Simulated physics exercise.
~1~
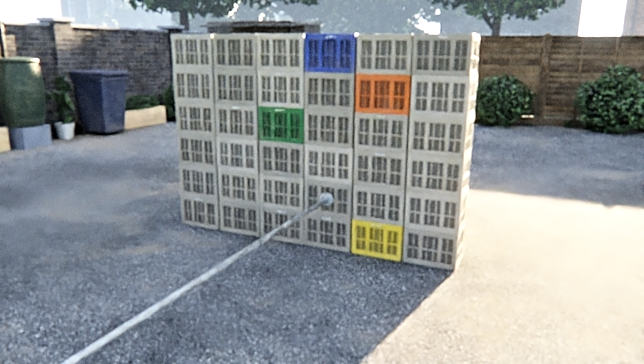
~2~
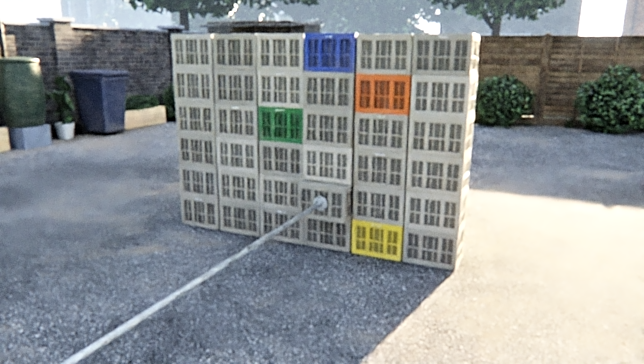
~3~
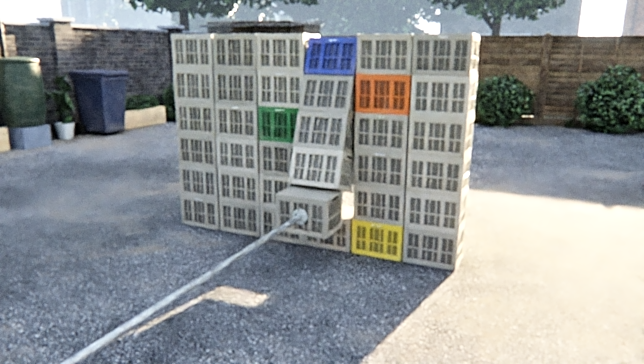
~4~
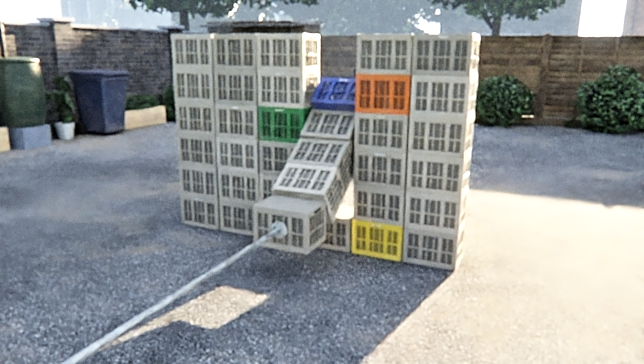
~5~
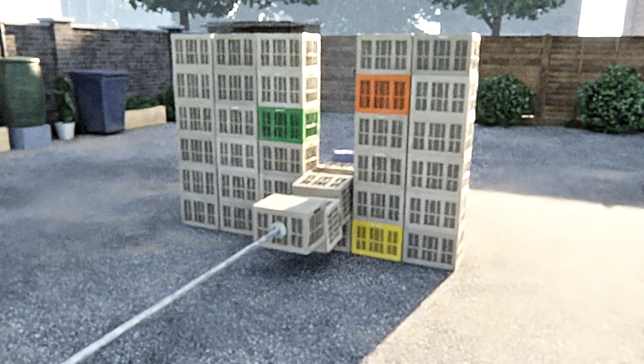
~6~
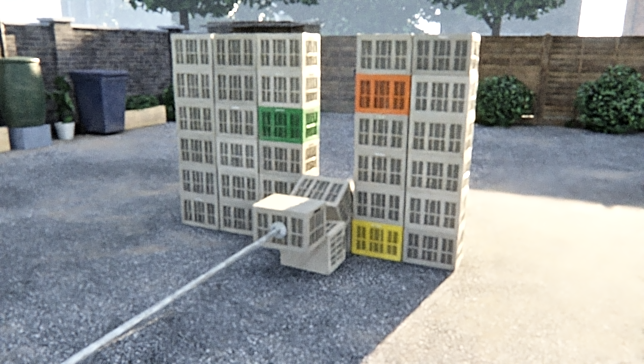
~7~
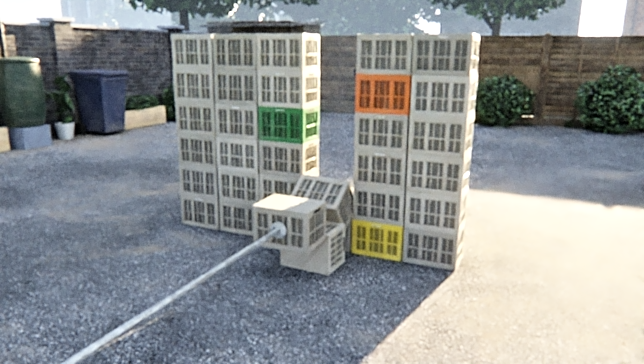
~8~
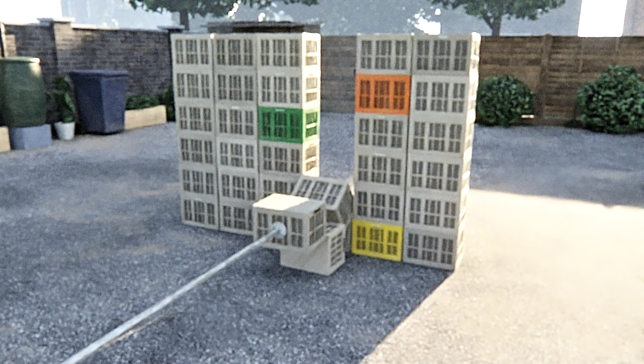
In a paved yard, a rigid arm pulled a pale crate out from low in a wall of stacked crates, and the column above it tipped and collapsed, taking the blue crate down out of sight, while the green, orange and yellow crates stayed put.
